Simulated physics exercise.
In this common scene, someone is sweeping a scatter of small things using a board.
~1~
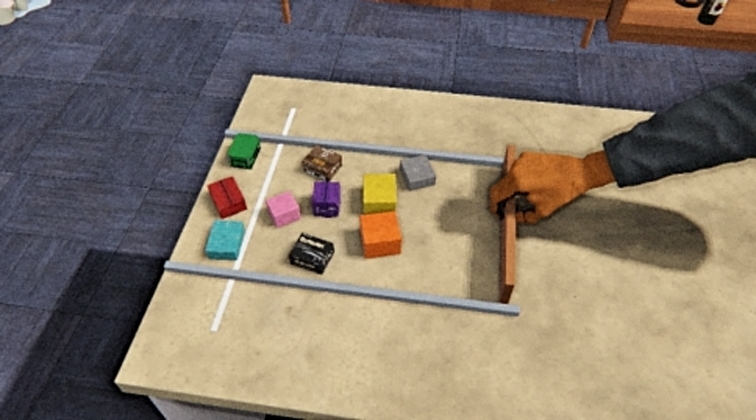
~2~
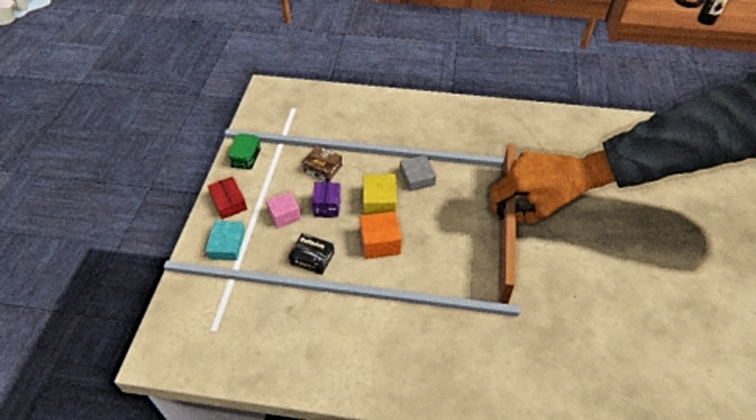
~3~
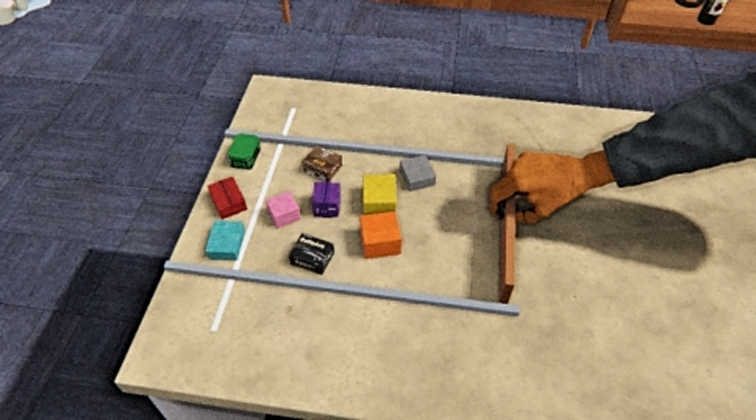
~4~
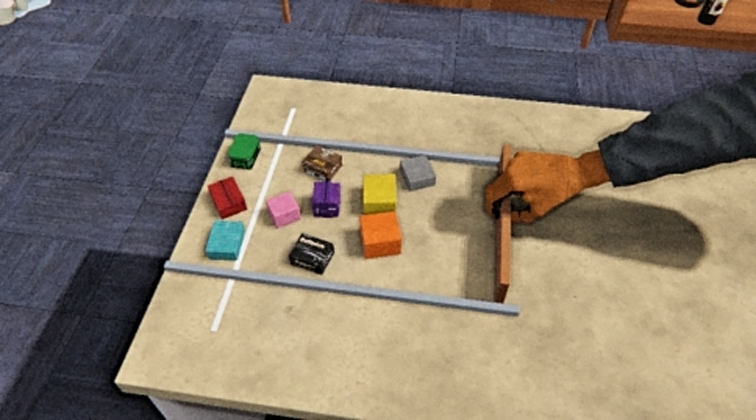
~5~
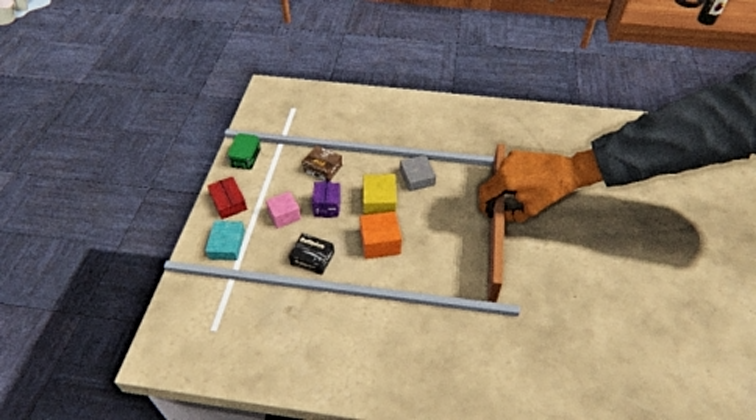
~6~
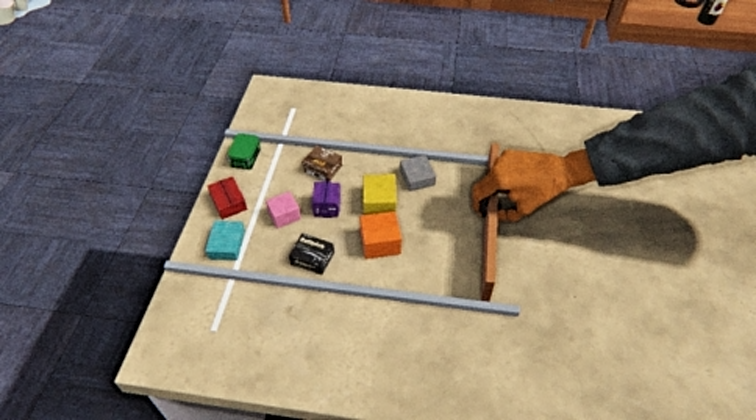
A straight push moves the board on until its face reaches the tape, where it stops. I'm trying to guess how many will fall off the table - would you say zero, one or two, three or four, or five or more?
I expect one or two pieces to come off the table.
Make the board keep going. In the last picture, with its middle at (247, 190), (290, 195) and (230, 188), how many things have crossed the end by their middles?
Counts by place: 2 / 0 / 6.
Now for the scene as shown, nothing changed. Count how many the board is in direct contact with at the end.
The count in contact is 4.
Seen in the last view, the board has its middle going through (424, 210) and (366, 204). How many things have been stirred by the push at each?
The count is 1 at the first point and 4 at the second.
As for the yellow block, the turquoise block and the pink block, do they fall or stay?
Each one in turn: The yellow block is spared, the turquoise block is spared, the pink block is spared.
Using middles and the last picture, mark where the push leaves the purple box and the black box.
Purple box at (219, 180), black box at (224, 247).
Early on, none off yet; green case at rest near (245, 152); red box at rest near (227, 198); turquoise block at rest near (226, 241).
Finally, the number that fall off is one or two; lost, red box and green case.
